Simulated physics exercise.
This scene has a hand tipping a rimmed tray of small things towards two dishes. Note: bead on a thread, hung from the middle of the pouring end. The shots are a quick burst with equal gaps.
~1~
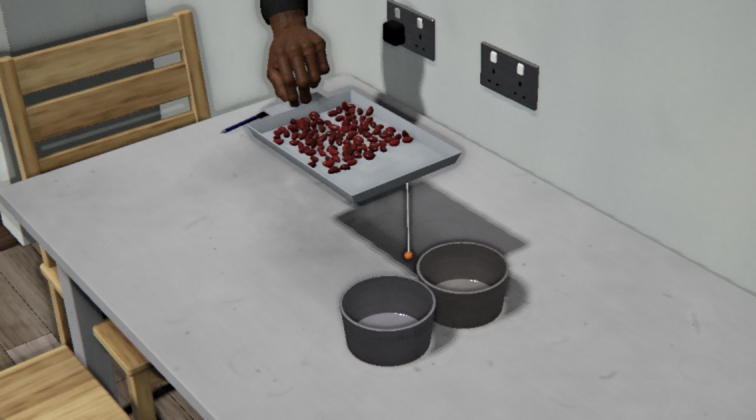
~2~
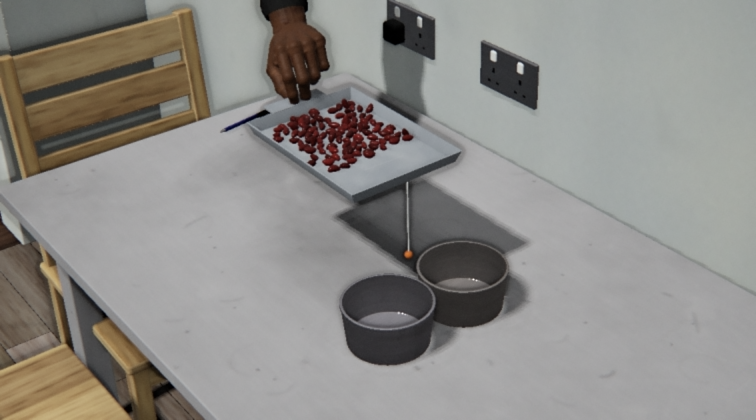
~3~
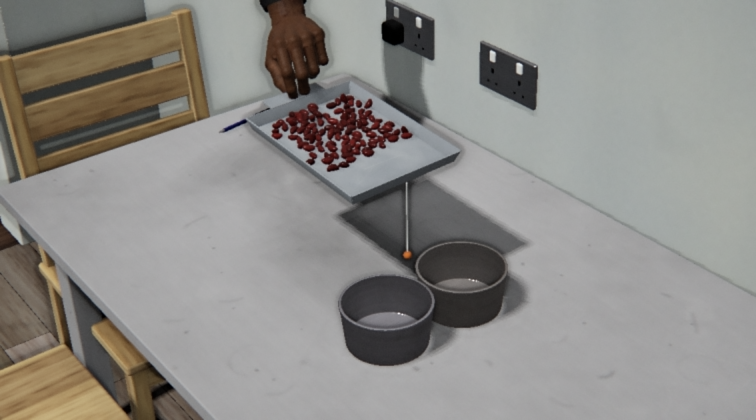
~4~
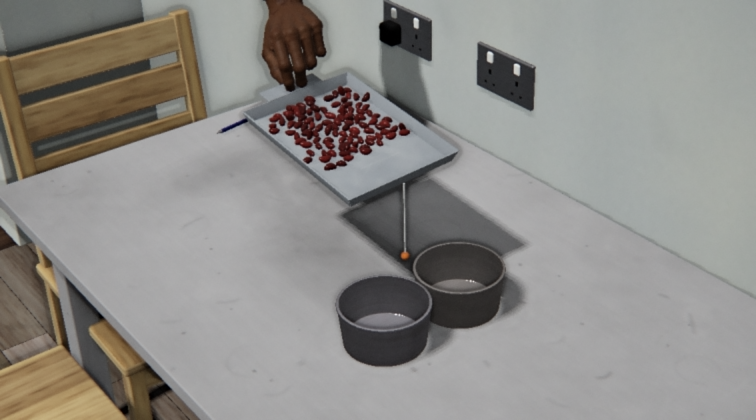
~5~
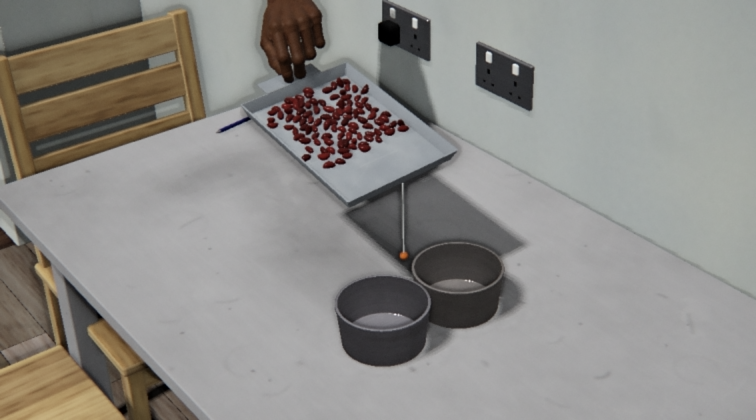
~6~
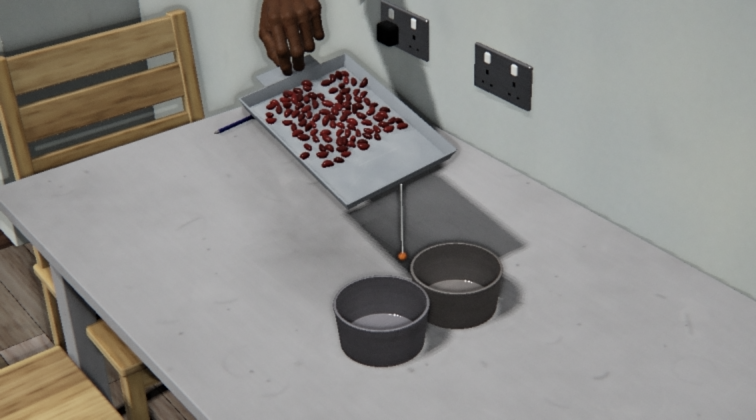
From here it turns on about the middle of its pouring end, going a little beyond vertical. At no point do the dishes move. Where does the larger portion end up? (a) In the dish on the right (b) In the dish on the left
In the dish on the left (b).
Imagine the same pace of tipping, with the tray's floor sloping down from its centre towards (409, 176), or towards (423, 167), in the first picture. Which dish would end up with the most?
Try 1: The right-side dish; try 2: The right-side dish.
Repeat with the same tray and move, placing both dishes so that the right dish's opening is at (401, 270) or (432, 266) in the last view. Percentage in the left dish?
Close to 50 in a hundred, then close to 90 in a hundred.
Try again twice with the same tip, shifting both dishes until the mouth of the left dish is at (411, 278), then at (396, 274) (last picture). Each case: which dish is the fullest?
With the dishes at the first place it's the left-side dish, and at the second it's the left-side dish.
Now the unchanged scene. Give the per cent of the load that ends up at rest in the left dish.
It works out at some 90 %.
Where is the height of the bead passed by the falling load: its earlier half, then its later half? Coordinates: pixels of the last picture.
At (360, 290) for the first part, then at (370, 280) for the others.
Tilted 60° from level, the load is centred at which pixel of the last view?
Mark it at roughly (361, 188) in the final frame.
Shortly afterwards, tray tipped steeply; the bulk on the tray; a little in the left dish; only a few in the right dish; only a few outside both; a little in the air.
Next, tray tipped right over; a little on the tray; near two thirds in the left dish; only a few in the right dish; a little outside both; near a quarter in the air.
Some moments later, tray tipped past a quarter turn; all but a few in the left dish; only a few in the right dish; a little outside both.
In the end, tray tipped past a quarter turn; all but a few in the left dish; only a few in the right dish; a little outside both.
